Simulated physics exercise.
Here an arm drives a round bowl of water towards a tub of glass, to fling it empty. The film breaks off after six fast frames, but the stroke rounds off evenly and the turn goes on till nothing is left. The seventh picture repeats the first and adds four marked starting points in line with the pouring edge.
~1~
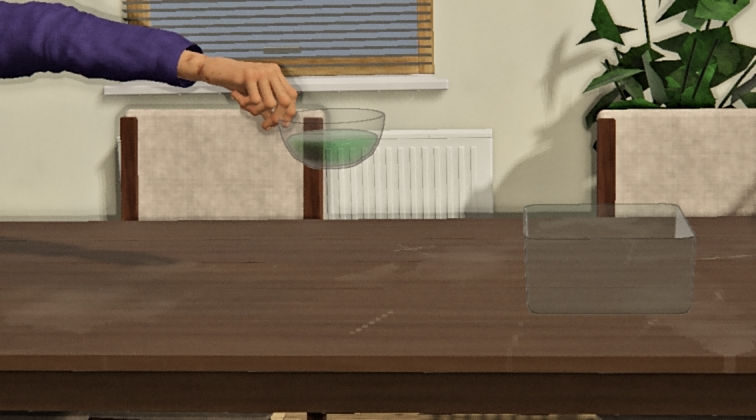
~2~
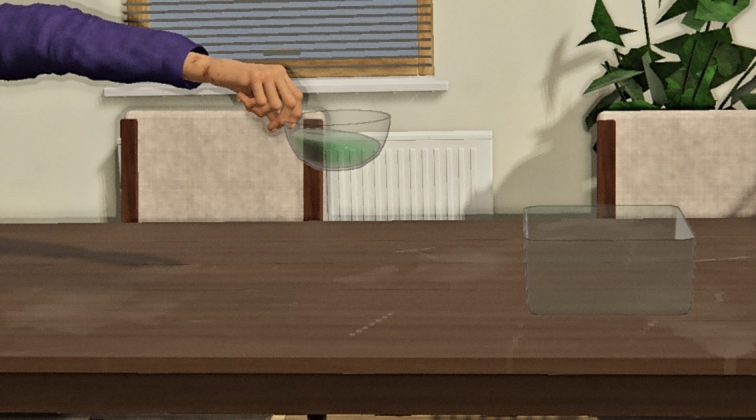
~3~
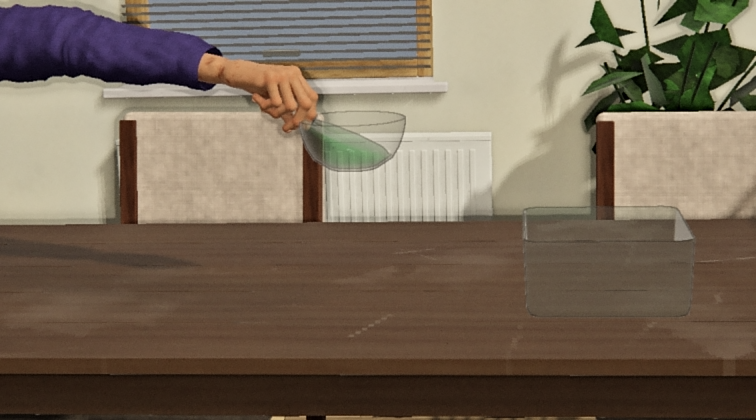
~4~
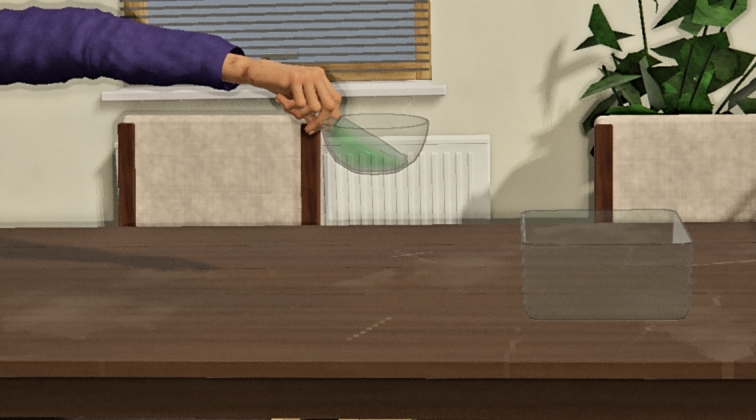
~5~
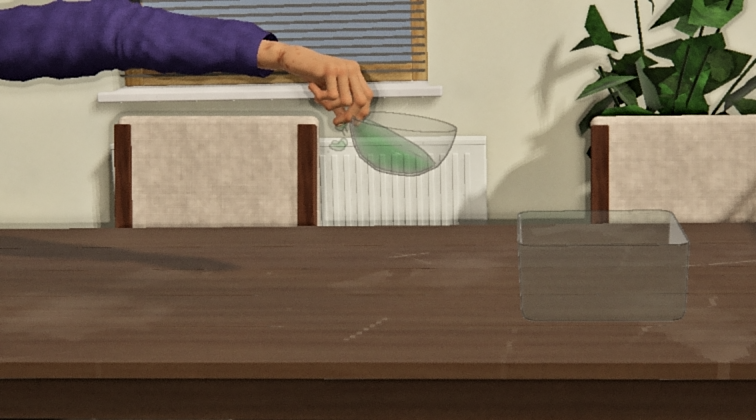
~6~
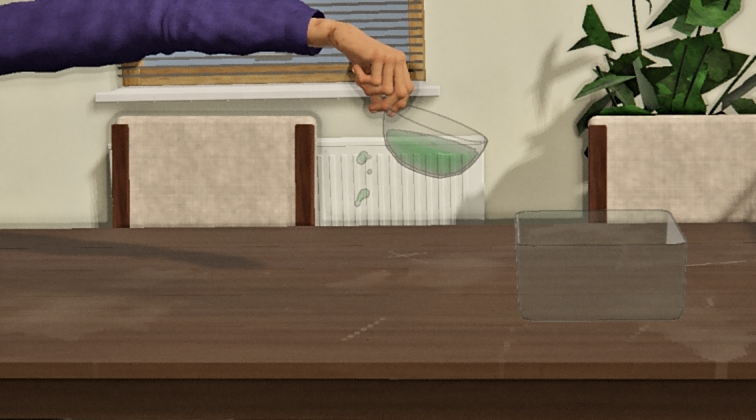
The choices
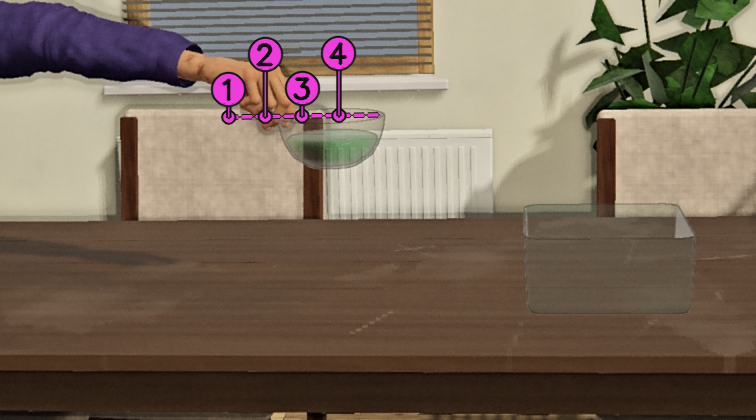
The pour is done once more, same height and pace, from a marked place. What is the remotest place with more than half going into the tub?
The answer is dot 3.
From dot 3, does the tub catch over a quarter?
Yes, clearly.
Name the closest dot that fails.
That would be 2.
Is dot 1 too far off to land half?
Yes, that goes wrong.
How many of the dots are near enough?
Two.
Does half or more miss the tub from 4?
No, that is safe.
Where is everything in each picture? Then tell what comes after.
In the first frame, upright, lip at (382, 114); tub from (527, 313) to (692, 313); nothing has left yet.
In the second frame, upright, lip at (388, 116); nothing has left yet.
In the third frame, upright, lip at (403, 117); nothing has left yet.
In the fourth frame, upright, lip at (427, 121); water is over the rim, down to (320, 126).
In the fifth frame, tipped about 9°, lip at (455, 128); water is over the rim, down to (339, 147).
In the sixth frame, tipped about 21°, lip at (486, 140); water is over the rim, down to (358, 202).
On the marked copy, 1 at (228, 117); 2 at (265, 116); 3 at (302, 116); 4 at (338, 115).
If 1 is chosen, about 2 % lands in the tub, 96 % falls short.
If 2 is chosen, about 28 % lands in the tub, 63 % falls short and 8 % goes beside or beyond.
If 3 is chosen, about 62 % lands in the tub, 27 % falls short and 11 % goes beside or beyond.
If 4 is chosen, about 85 % lands in the tub, 12 % falls short and 3 % goes beside or beyond.
